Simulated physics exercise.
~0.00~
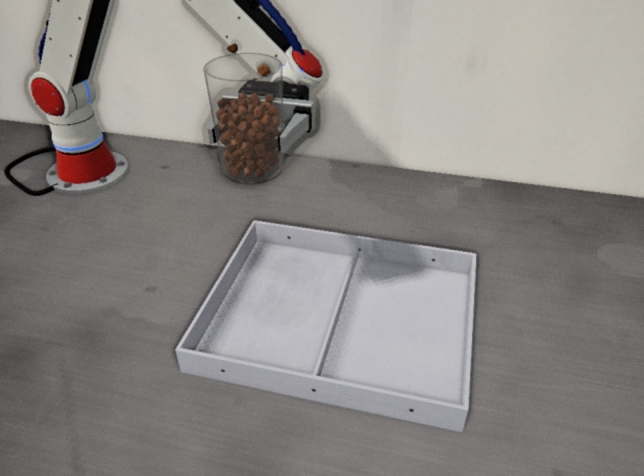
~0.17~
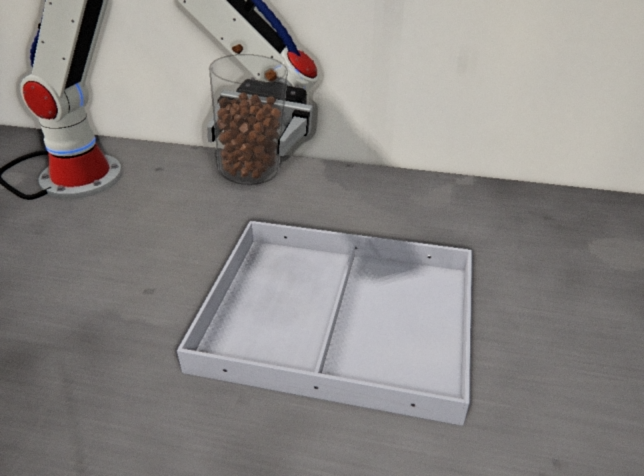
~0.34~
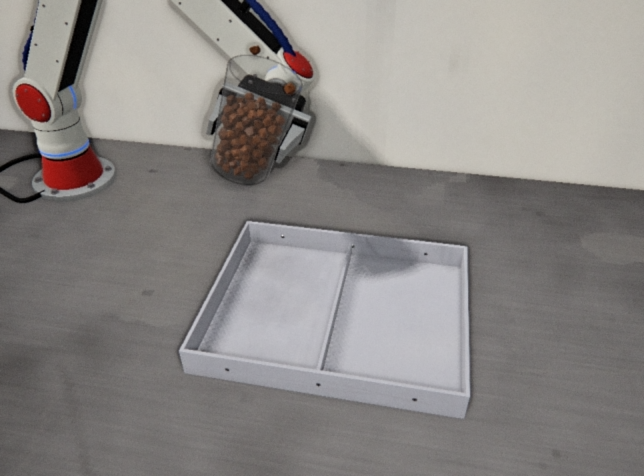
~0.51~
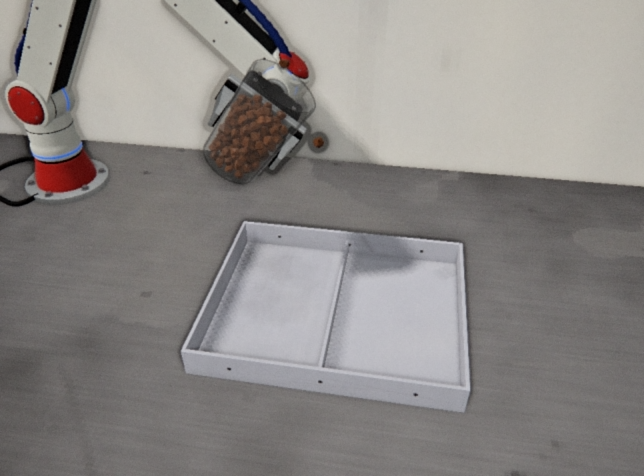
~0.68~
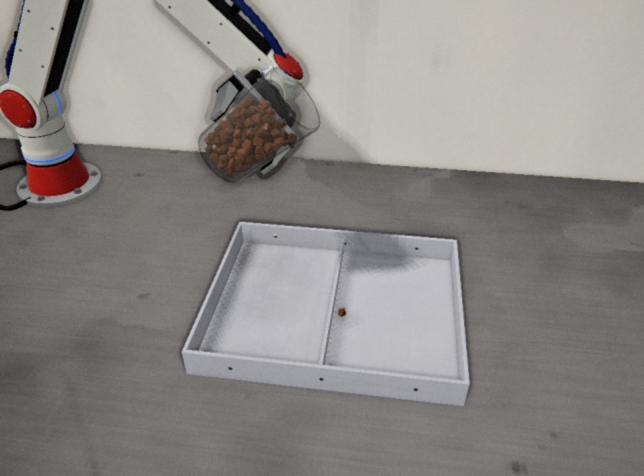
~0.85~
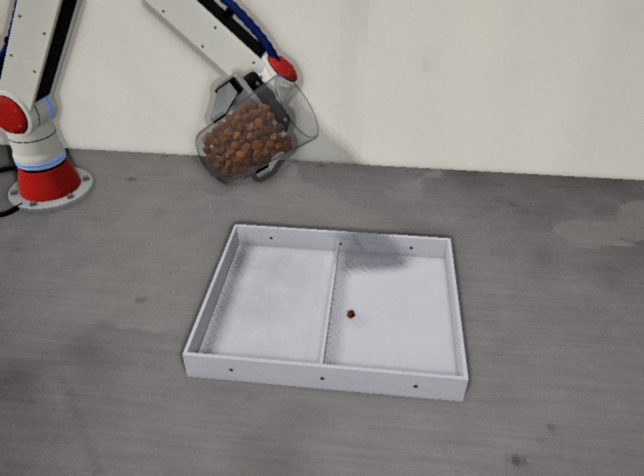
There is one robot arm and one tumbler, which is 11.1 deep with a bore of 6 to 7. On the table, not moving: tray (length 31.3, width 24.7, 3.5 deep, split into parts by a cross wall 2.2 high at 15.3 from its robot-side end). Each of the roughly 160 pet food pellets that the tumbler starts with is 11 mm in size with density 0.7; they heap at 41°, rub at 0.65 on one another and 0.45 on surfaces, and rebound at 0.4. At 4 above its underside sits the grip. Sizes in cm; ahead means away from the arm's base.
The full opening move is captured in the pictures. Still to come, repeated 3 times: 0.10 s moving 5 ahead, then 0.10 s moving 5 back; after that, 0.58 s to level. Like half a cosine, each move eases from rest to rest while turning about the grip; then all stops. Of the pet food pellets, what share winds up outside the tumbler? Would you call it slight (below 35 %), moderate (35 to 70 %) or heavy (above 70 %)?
I would call it slight.
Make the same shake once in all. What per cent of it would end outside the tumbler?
It would come to around 10 %.
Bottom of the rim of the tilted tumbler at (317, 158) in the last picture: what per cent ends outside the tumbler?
Close to 60 in a hundred.
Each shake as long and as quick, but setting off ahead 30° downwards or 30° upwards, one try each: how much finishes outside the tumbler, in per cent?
0 and 40 %.
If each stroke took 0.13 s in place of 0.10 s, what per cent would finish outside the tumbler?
In that case about 5 in a hundred.
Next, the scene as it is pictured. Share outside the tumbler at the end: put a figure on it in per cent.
Around 15 in a hundred.
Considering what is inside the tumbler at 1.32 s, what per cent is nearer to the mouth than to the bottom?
25 per cent.
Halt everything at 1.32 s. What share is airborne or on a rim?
My guess is some 4 in a hundred.
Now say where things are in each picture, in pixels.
Tumbler middle at (249, 122), level; upper third of the load around (245, 113), from x 220 to 275, top at y 50; 164 in the tumbler, in the first picture.
Tumbler middle at (249, 123), tilted 5° forward; upper third of the load around (245, 114), from x 220 to 275, top at y 50, in the second picture.
Tumbler middle at (252, 124), tilted 19° forward; upper third of the load around (250, 115), from x 220 to 290, top at y 50, in the third picture.
Tumbler middle at (255, 127), tilted 36° forward; upper third of the load around (251, 118), from x 215 to 320, top at y 65; 163 in the tumbler, 1 in flight or on a rim, in the fourth picture.
Tumbler middle at (256, 130), tilted 50° forward; upper third of the load around (252, 121), from x 210 to 340, top at y 100; 163 in the tumbler, 1 in the far-side part, in the fifth picture.
Tumbler middle at (254, 134), tilted 55° forward; upper third of the load around (250, 125), from x 205 to 350, top at y 105; 163 in the tumbler, 1 in the far-side part, in the sixth picture.
By 1.32 s, tilted 55° forward, highest piece 28 above the table; 143 in the tumbler, 13 in the far-side part, 1 in the robot-side part, 1 on the table or floor, 6 in flight or on a rim.
By 1.79 s, tilted 20° forward, highest piece 29 above the table; 139 in the tumbler, 18 in the far-side part, 4 on the table or floor, 3 in the robot-side part.
By 2.23 s, level, highest piece 30 above the table; 139 in the tumbler, 18 in the far-side part, 4 on the table or floor, 3 in the robot-side part.
By 3.28 s, level, highest piece 30 above the table; 139 in the tumbler, 18 in the far-side part, 4 on the table or floor, 3 in the robot-side part.
Final count, 139 in the tumbler, 18 in the far-side part, 4 on the table or floor, 3 in the robot-side part. That is 15 % outside the tumbler.
